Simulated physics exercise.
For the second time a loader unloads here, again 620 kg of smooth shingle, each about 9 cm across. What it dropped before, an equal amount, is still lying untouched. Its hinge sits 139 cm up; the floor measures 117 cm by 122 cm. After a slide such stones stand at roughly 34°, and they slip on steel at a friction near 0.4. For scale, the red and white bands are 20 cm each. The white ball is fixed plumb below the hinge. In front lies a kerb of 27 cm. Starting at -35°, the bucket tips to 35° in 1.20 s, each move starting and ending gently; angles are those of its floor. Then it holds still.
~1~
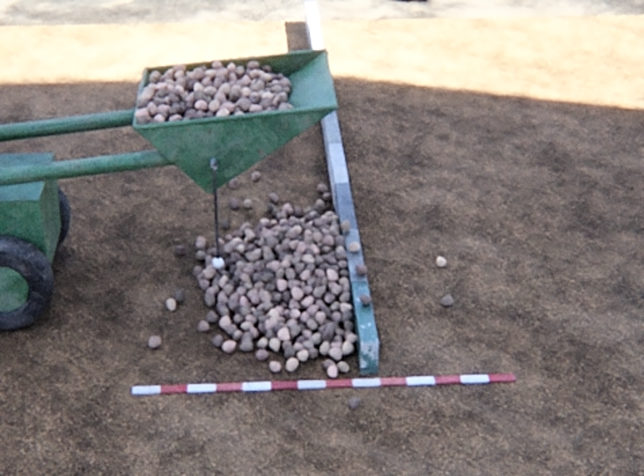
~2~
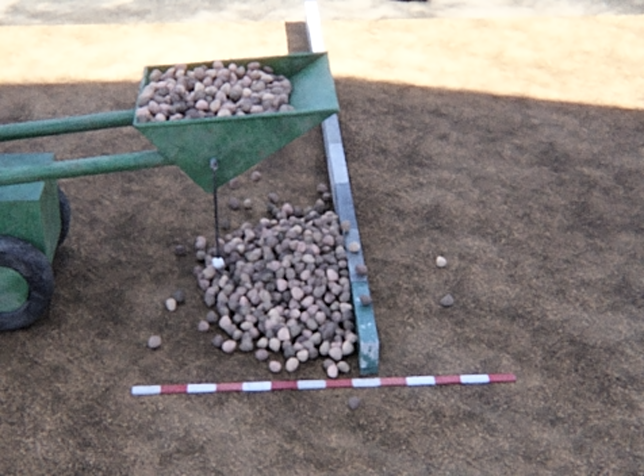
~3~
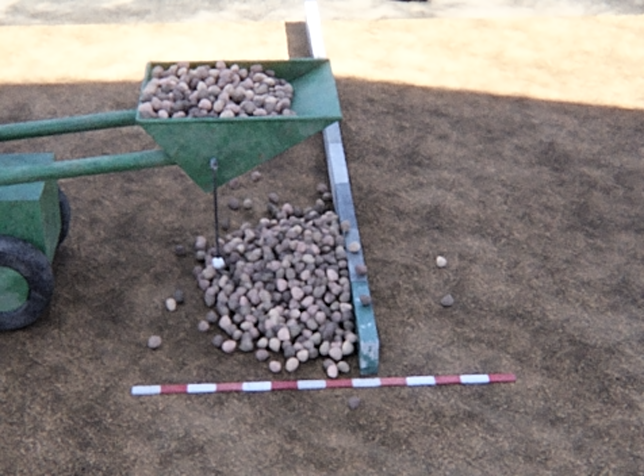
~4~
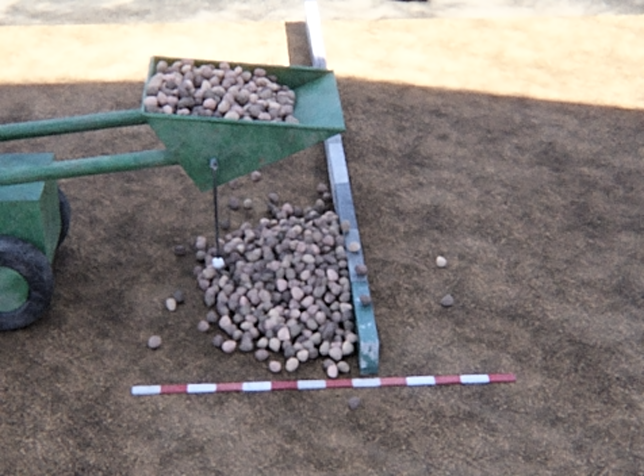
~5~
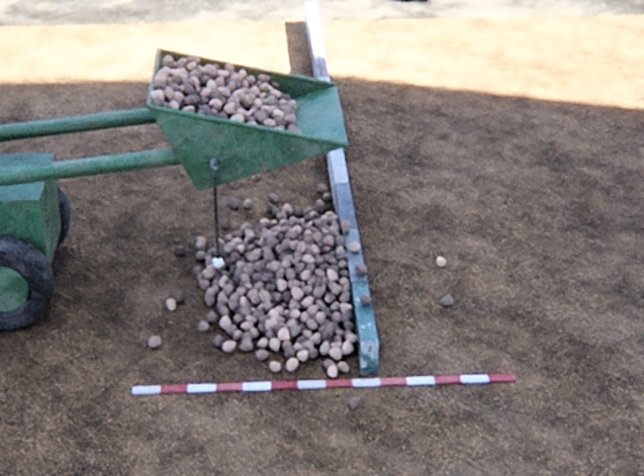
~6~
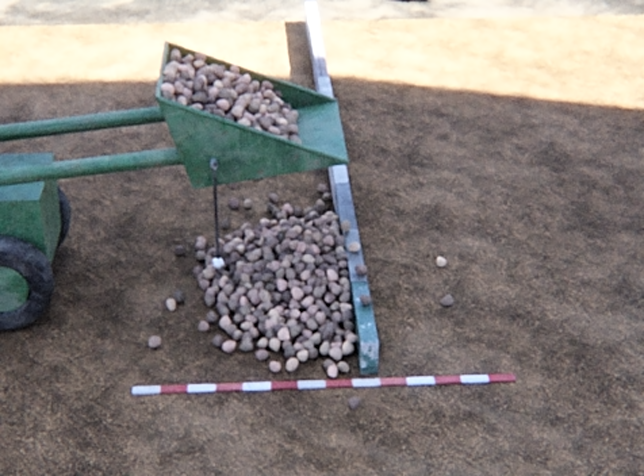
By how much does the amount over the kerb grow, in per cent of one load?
Roughly 67 per cent of a load more.
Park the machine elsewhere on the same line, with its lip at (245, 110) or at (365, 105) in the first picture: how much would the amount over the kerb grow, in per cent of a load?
First some 5, then 95 per cent.
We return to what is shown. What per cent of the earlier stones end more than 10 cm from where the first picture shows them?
Roughly 0 per cent of them.
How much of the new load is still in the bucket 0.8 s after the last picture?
About 70 per cent.
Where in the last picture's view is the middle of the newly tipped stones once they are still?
Their middle is at about (398, 268).
Then, 0.4 s after the last picture the floor is at 24°; in per cent of one load, 100 in the bucket, 100 on this side of the kerb; the foremost stones are at (376, 272).
Then, 0.8 s after the last picture the floor is at 35°; in per cent of one load, 70 in the bucket, 129 on this side of the kerb, 1 over the kerb; the foremost stones are at (386, 252).
Then, 1.1 s after the last picture the floor is at 35°; in per cent of one load, 22 in the bucket, 144 on this side of the kerb, 34 over the kerb; the foremost stones are at (458, 273).
Then, 4.0 s after the last picture the floor is at 35°; in per cent of one load, 0 in the bucket, 133 on this side of the kerb, 67 over the kerb; the foremost stones are at (632, 256). Net gain over the kerb, 67.
